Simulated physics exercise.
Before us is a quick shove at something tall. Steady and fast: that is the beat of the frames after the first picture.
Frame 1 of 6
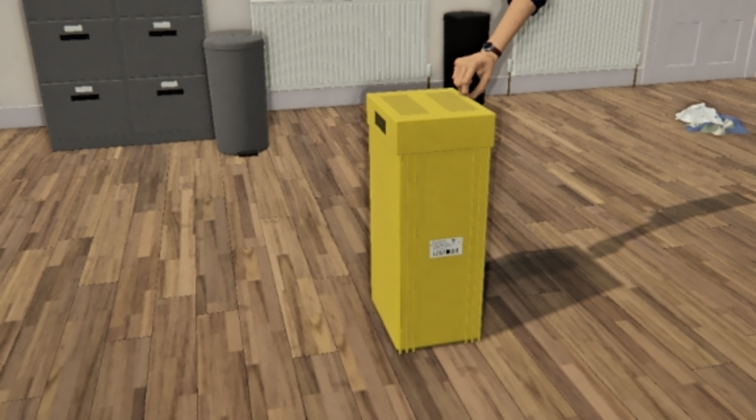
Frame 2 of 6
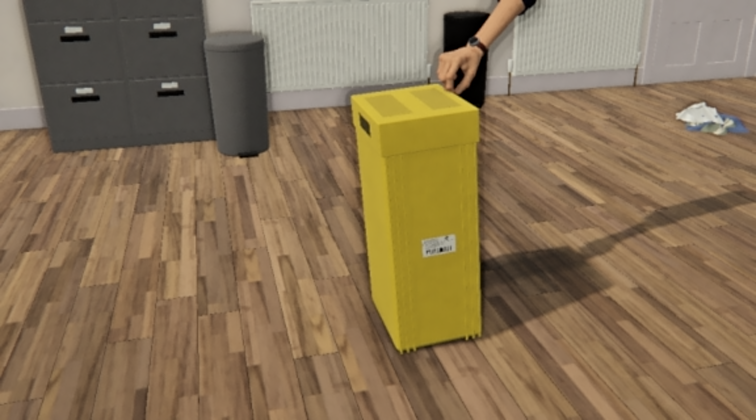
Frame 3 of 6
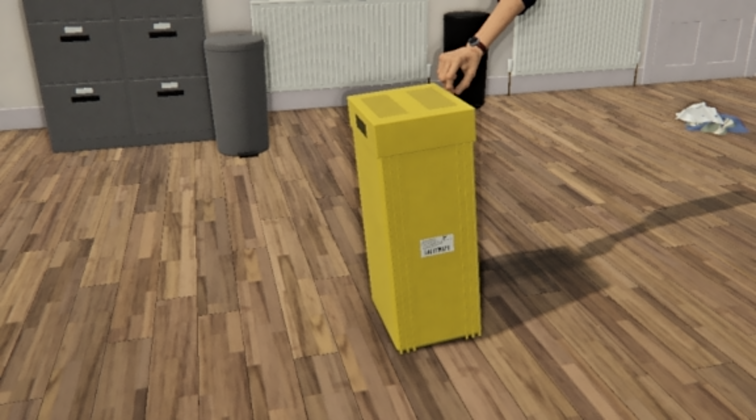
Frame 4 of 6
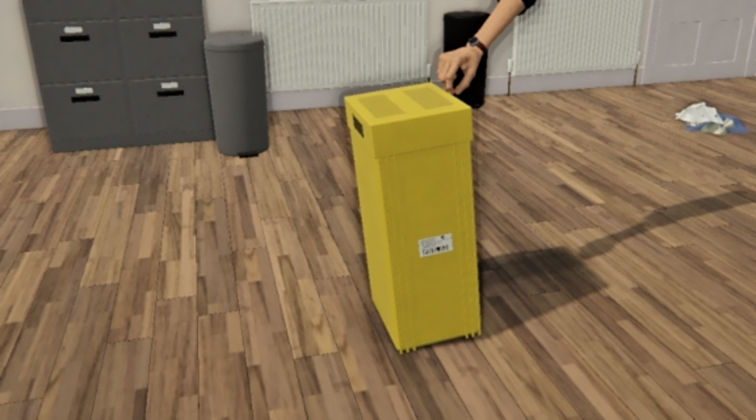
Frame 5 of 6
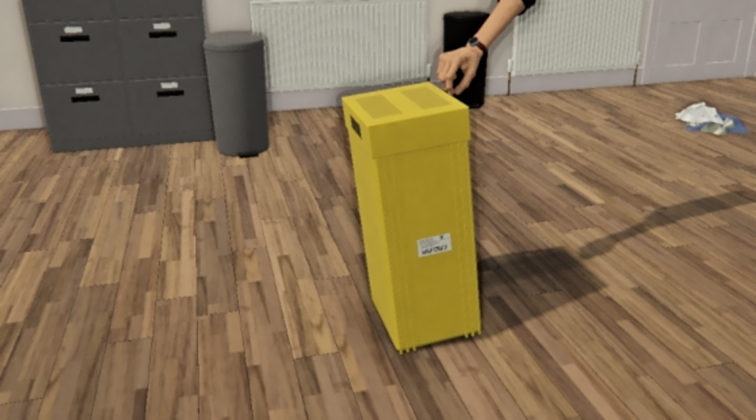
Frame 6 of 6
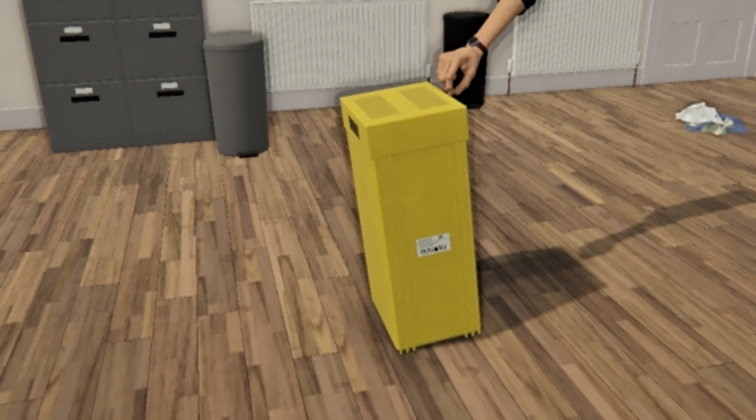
In a room with wooden flooring, a hand pushing the top of a tall yellow tote, the tote leaning slightly left.
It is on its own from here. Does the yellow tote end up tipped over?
No, recovers.
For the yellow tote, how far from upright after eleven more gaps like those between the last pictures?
Around 4°.
Then, 0.30 s on from there, yellow tote upright near (429, 218).
Then, 0.74 s on from there, yellow tote upright near (423, 218).
In the end, the yellow tote settles on its feet, near (426, 219).
